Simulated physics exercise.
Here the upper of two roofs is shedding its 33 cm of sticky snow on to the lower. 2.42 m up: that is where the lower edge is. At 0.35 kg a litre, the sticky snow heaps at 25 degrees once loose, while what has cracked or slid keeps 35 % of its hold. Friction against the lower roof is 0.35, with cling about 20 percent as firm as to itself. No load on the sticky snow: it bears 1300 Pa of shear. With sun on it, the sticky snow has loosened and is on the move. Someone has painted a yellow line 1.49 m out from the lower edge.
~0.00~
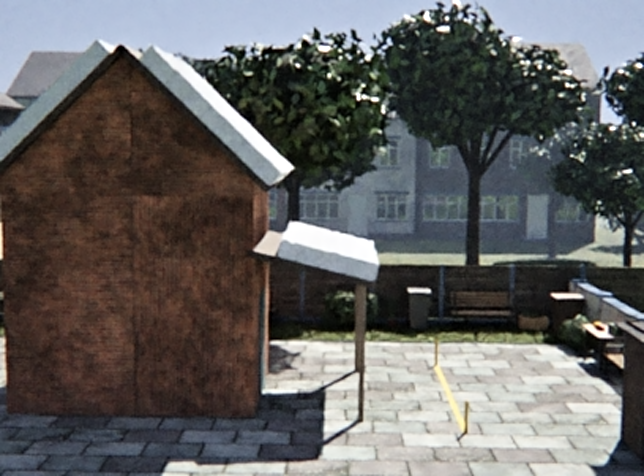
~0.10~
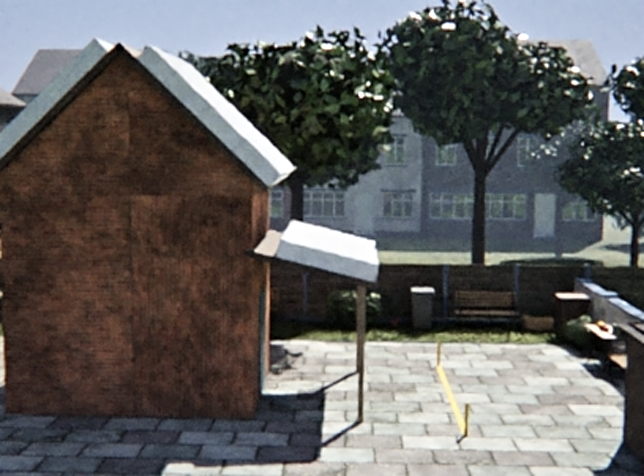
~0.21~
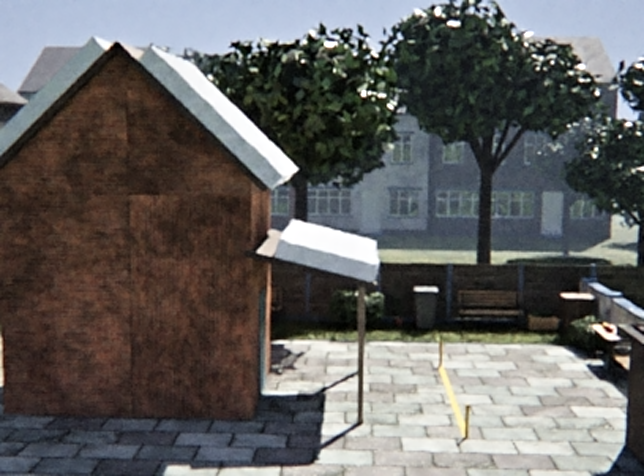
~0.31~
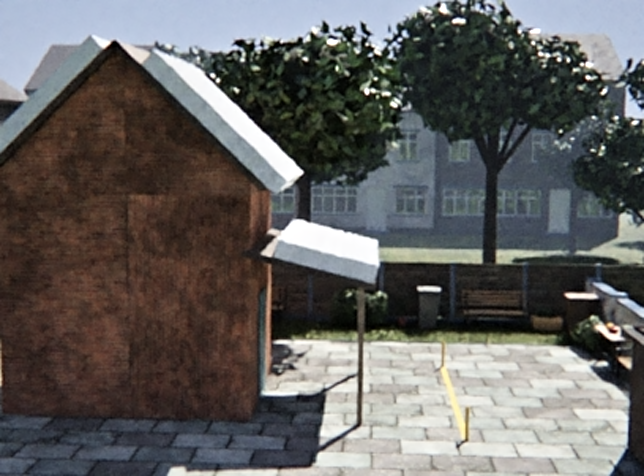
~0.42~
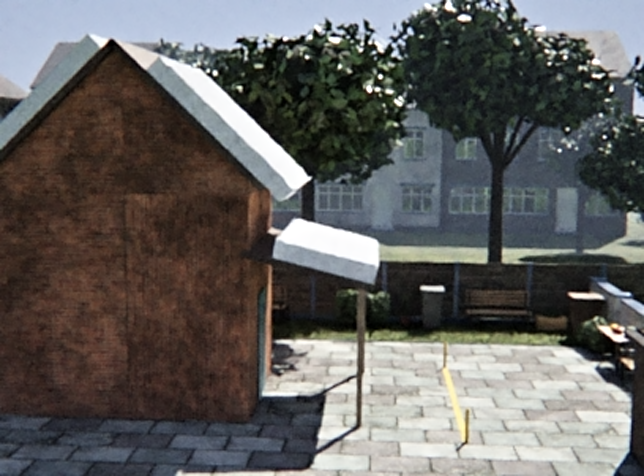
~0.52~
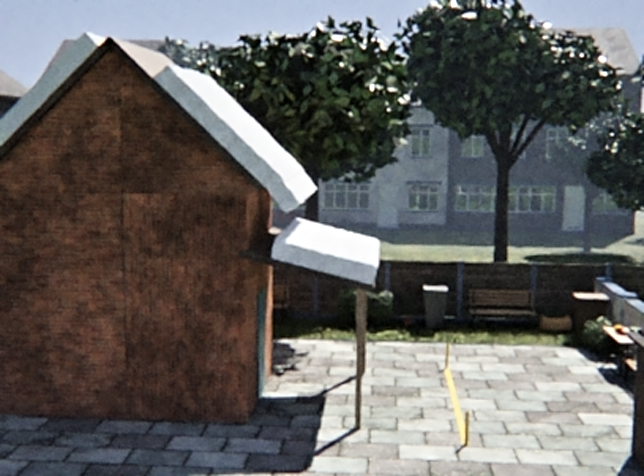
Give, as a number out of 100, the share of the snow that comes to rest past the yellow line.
36 out of 100.
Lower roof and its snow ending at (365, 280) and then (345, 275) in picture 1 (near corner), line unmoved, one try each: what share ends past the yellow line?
First about 40 per cent, second about 40 per cent.
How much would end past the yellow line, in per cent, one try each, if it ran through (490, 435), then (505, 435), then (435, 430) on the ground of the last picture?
In order, some 25, 18 and 50 percent would end past it.
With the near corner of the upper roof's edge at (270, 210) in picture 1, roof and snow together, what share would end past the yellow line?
About 25 per cent.
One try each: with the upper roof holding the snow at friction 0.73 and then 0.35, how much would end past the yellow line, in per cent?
Roughly 0 per cent first, roughly 30 per cent second.
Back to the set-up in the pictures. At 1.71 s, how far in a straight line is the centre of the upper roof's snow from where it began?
I'd say close to 4.0 m.
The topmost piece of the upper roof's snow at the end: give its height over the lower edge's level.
Roughly 0.7 m.
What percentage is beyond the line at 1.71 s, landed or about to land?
3 percent.
After 1.07 s, none is below the lower edge and 0 % is past the line.
After 1.71 s, 32 % is below the lower edge and 3 % is past the line.
After 2.36 s, 60 % is below the lower edge and 35 % is past the line.
After 3.00 s, 61 % is below the lower edge and 36 % is past the line.
After 4.60 s, 74 % is below the lower edge and 36 % is past the line.
